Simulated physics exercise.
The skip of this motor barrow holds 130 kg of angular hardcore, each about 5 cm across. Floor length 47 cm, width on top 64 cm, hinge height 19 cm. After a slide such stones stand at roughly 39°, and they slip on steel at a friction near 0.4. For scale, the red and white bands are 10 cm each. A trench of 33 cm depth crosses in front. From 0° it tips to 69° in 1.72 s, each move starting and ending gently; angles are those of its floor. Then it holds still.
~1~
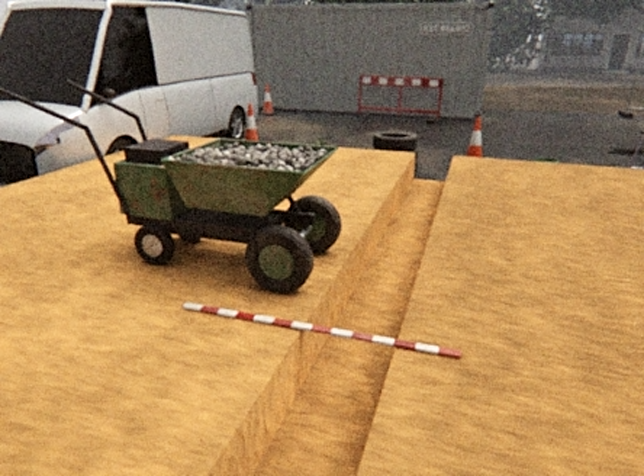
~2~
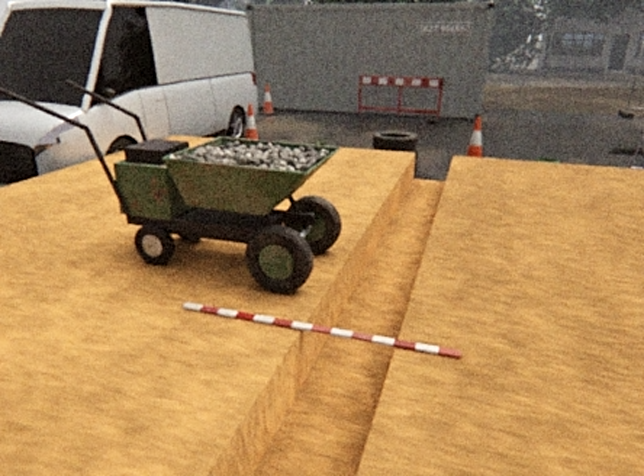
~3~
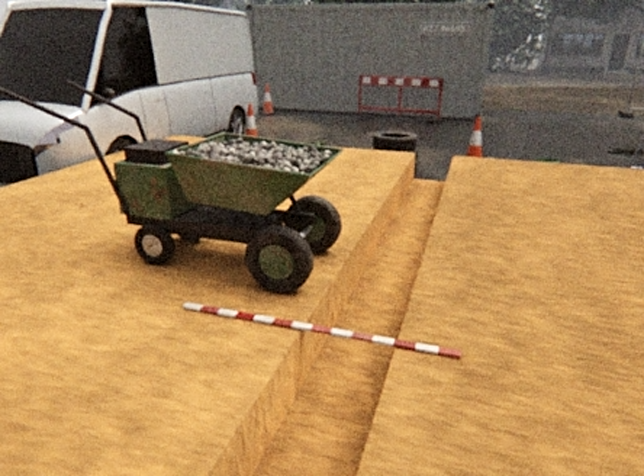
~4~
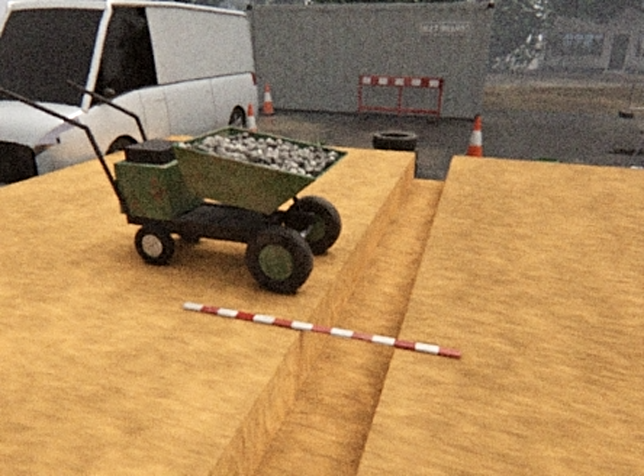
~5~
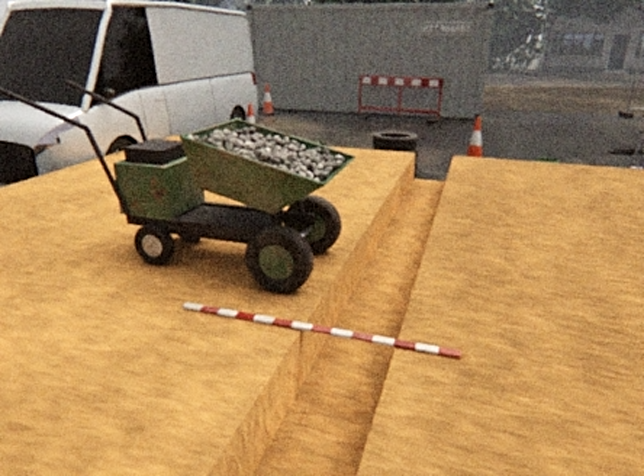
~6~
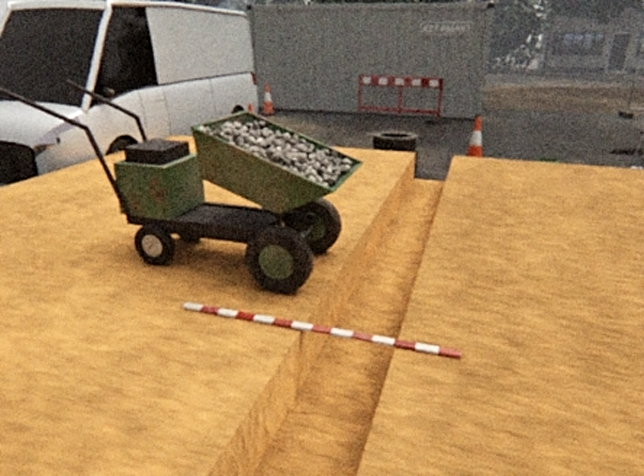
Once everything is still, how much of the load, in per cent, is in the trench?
Roughly 72 per cent ends in the trench.
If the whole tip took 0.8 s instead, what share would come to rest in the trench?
It would be near 55 per cent.
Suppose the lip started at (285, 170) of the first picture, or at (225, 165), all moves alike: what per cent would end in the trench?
First some 90, then 90 per cent.
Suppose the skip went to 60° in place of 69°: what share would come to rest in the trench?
In that case some 50 per cent.
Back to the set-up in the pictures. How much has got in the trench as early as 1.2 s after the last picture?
Some 25 per cent.
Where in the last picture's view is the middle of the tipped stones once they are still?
Around (398, 316).
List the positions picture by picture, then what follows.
The skip is at 0°, its lip at (303, 174); the top of the load is at (275, 152), in the first picture.
The skip is at 1°, its lip at (304, 174); the top of the load is at (272, 151), in the second picture.
The skip is at 4°, its lip at (309, 176); the top of the load is at (243, 147), in the third picture.
Lip at (316, 180), floor tilted 8°, highest stones at (234, 140), in the fourth picture.
The skip is at 13°, its lip at (324, 185); the top of the load is at (237, 133), in the fifth picture.
The skip is at 19°, its lip at (333, 192); the top of the load is at (247, 127), in the sixth picture.
Then, 0.7 s after the last picture the floor is at 58°, 100 % in the skip; the foremost stones are at (381, 231).
Then, 1.2 s after the last picture the floor is at 69°, 61 % in the skip, 24 % in the trench, 14 % past the trench; the foremost stones are at (465, 294).
Then, 1.6 s after the last picture the floor is at 69°, 31 % in the skip, 41 % in the trench, 28 % past the trench; the foremost stones are at (505, 286).
Then, 3.5 s after the last picture the floor is at 69°, 0 % in the skip, 72 % in the trench, 28 % past the trench; the foremost stones are at (517, 291).
